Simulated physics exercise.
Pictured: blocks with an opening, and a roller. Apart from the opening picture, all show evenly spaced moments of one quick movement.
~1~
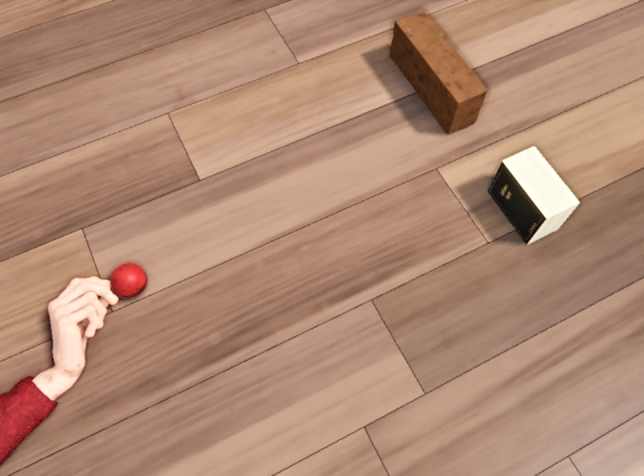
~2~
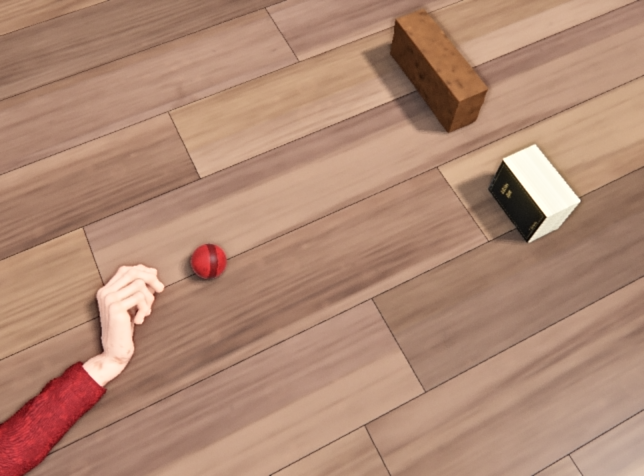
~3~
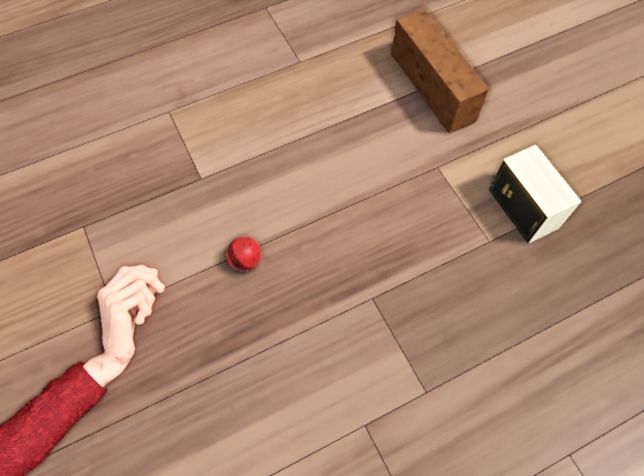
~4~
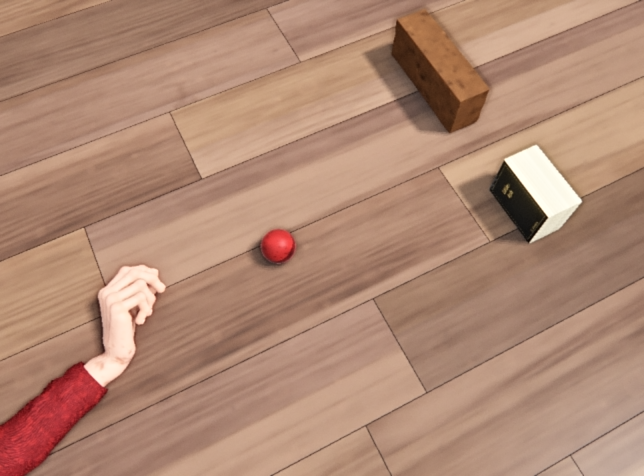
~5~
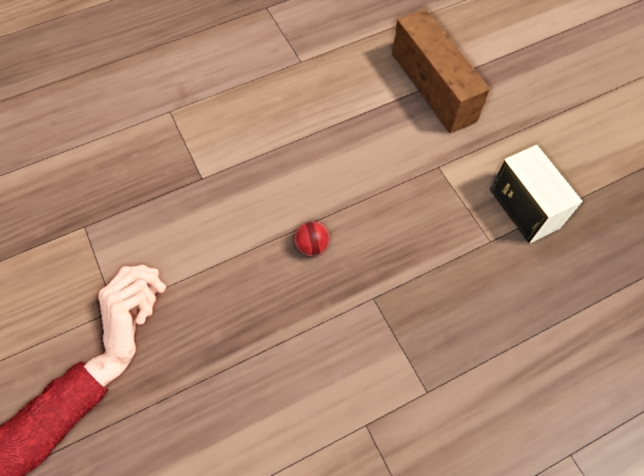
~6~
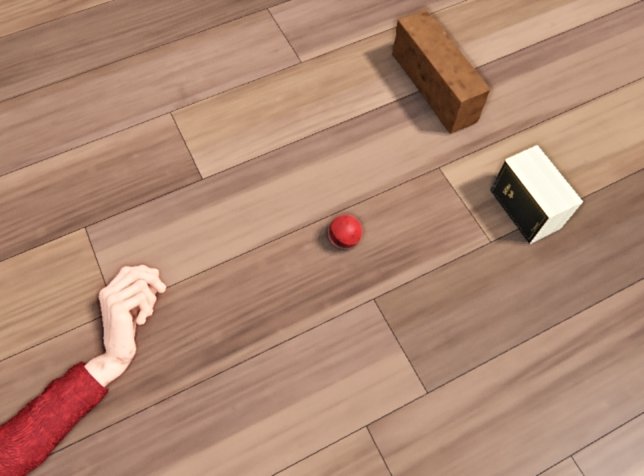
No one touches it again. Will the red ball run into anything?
Yes.
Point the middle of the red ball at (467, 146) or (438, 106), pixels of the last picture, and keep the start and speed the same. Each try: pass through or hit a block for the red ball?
Try 1, it clears the blocks; try 2, it fails to get through.
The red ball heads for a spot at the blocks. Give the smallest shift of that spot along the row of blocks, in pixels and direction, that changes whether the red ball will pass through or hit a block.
Roughly 24 pixels, upward.
Then, 0.38 s later than the last frame, red ball coming back near (480, 233).
Then, 1.00 s later than the last frame, red ball coming back near (477, 336).
When it is over, the red ball is stopped.
